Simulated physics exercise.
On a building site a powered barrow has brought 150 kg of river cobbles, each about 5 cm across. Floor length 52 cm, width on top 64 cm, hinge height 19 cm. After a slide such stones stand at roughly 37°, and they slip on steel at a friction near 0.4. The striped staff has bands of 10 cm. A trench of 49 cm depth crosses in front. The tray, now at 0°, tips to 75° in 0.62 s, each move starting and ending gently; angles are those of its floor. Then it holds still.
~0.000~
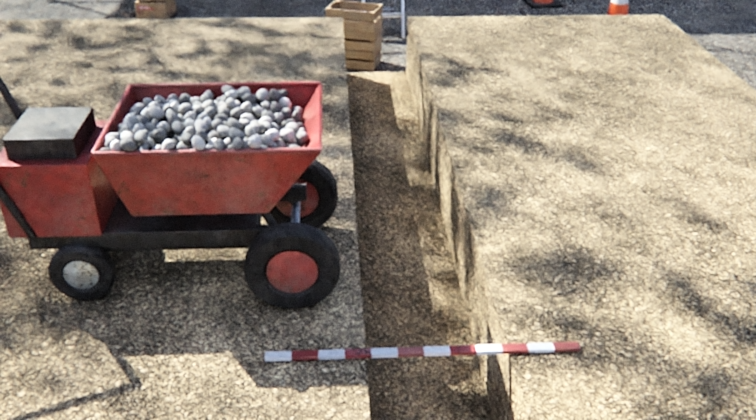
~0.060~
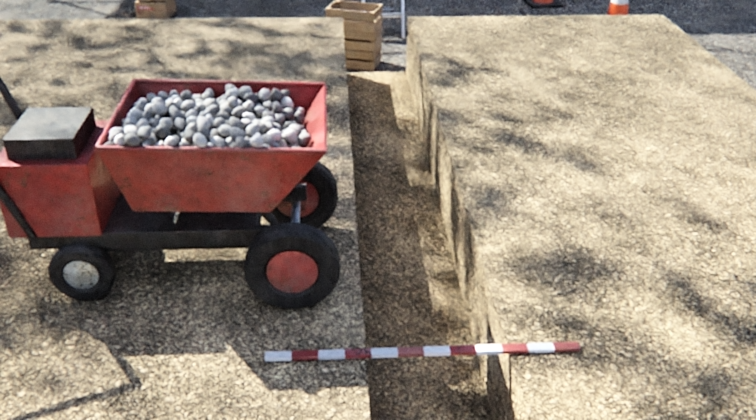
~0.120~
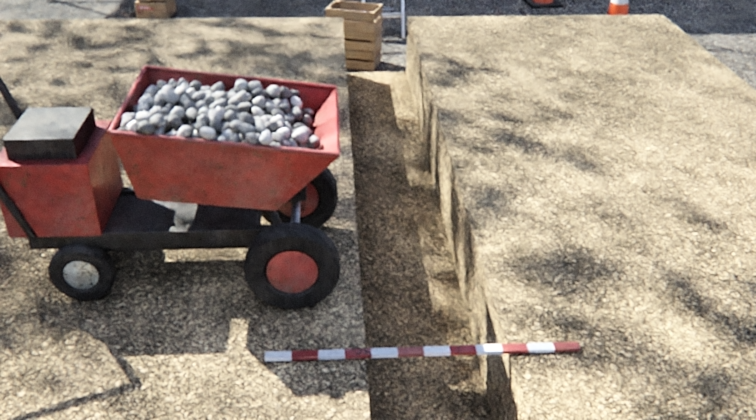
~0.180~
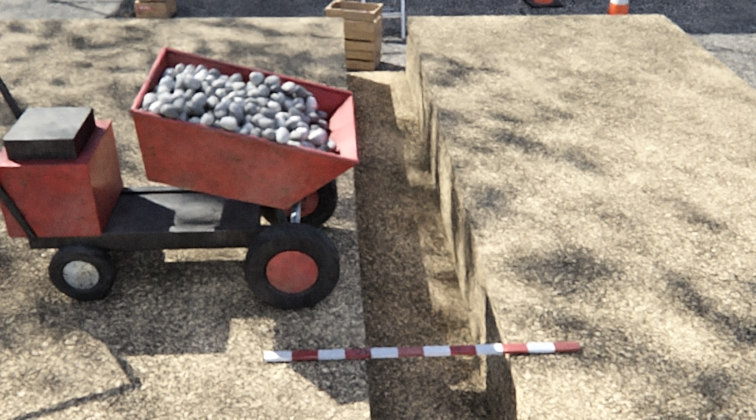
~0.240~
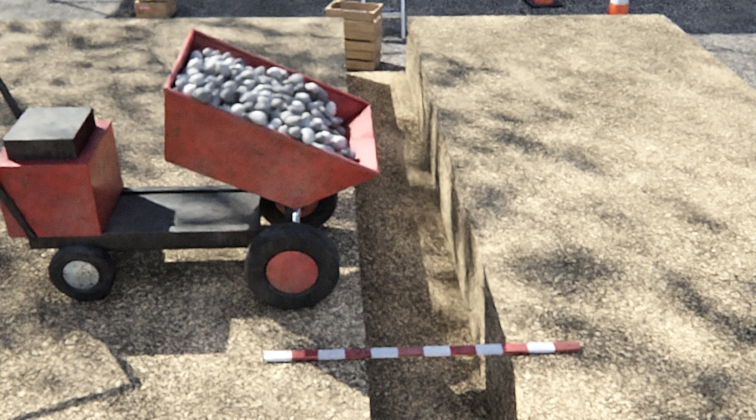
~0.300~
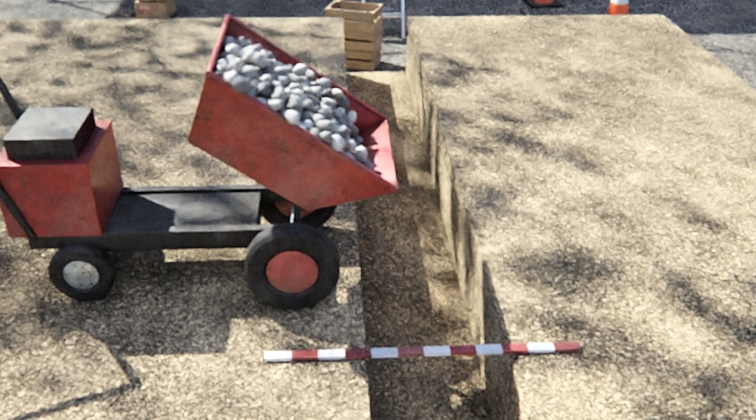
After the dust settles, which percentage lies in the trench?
Close to 50 in a hundred.
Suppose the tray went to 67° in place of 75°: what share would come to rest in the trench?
In that case some 55 per cent.
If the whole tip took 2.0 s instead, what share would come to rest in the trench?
Then about 85 per cent.
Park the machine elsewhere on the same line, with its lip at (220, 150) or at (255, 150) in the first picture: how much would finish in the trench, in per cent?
First some 100, then 95 per cent.
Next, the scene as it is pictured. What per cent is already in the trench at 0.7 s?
About 30 per cent by then.
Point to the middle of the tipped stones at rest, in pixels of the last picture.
Near (471, 313).
After 0.5 s the floor is at 63°; 100 % in the tray; the foremost stones are at (413, 187).
After 0.7 s the floor is at 75°; 50 % in the tray, 30 % in the trench, 20 % past the trench; the foremost stones are at (524, 246).
After 1.1 s the floor is at 75°; 8 % in the tray, 42 % in the trench, 50 % past the trench; the foremost stones are at (746, 256).
After 3.0 s the floor is at 75°; 0 % in the tray, 50 % in the trench, 50 % past the trench; the foremost stones are past the picture's edge.
